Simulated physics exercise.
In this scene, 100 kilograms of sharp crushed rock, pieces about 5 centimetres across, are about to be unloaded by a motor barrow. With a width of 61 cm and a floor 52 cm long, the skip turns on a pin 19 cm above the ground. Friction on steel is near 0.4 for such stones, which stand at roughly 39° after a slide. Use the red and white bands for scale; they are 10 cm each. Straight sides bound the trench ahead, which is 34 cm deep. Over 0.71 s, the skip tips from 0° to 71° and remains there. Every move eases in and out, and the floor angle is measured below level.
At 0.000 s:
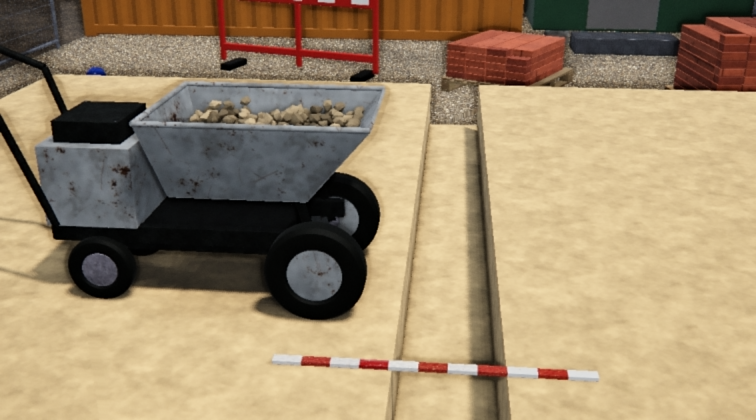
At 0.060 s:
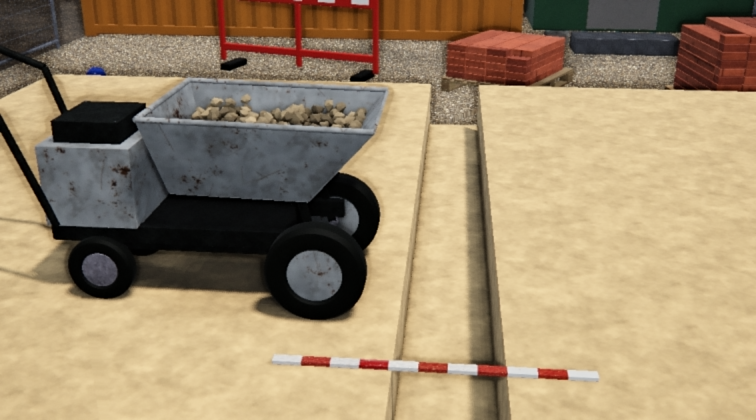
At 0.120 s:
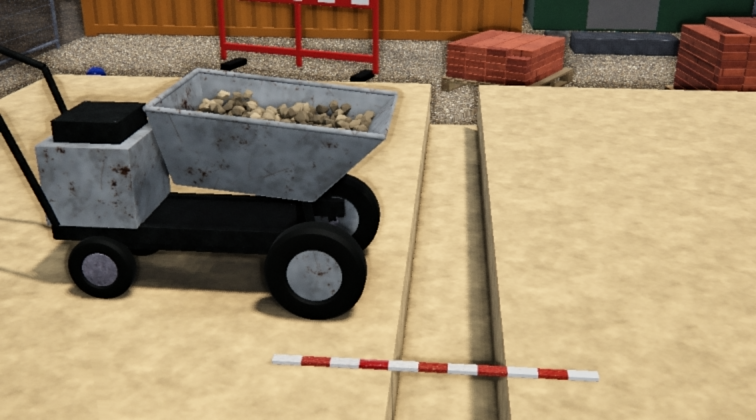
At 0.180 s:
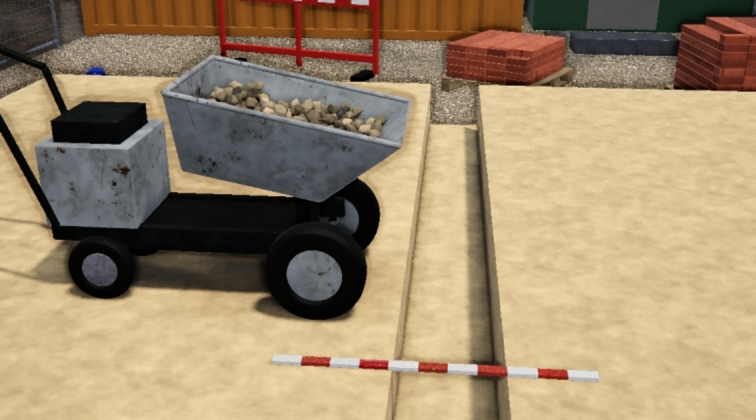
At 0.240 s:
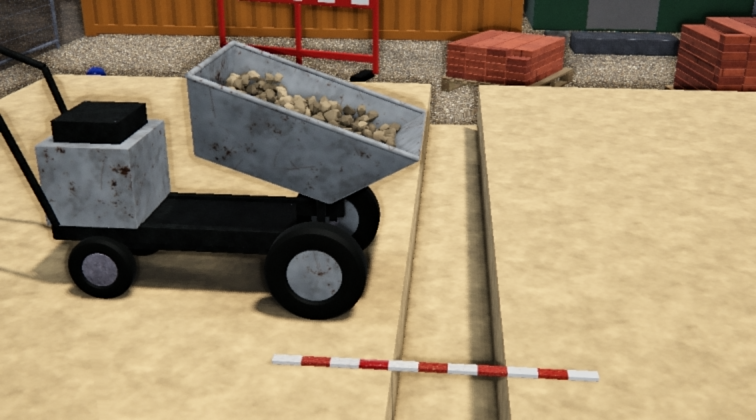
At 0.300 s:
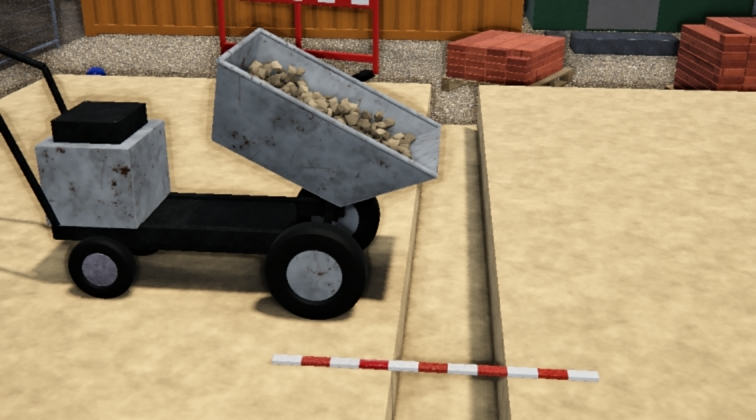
The grey skip of a small motor barrow, loaded with stones, sits level beside a narrow trench in sandy ground. Its back end rises slowly at first, then faster, tilting the front lip down to the right over the trench edge, while the stones ride along inside and the wheels stay still.
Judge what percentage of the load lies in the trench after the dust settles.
About 42 %.
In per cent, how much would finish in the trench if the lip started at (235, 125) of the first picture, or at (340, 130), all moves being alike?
Around 75 and then 60 percent.
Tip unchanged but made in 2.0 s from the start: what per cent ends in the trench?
Then roughly 60 percent.
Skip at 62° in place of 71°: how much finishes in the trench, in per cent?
In that case some 20 per cent.
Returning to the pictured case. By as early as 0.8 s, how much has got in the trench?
By that point it's something like 5 in a hundred.
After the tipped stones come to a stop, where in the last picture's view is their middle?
Resting centre: About (522, 289).
After 0.5 s the floor is at 60°; 100 % in the skip; the foremost stones are at (455, 219).
After 0.8 s the floor is at 71°; 79 % in the skip, 4 % in the trench, 17 % past the trench; the foremost stones are at (550, 286).
After 1.2 s the floor is at 71°; 28 % in the skip, 12 % in the trench, 61 % past the trench; the foremost stones are at (684, 277).
After 3.1 s the floor is at 71°; 0 % in the skip, 42 % in the trench, 58 % past the trench; the foremost stones are past the picture's edge.
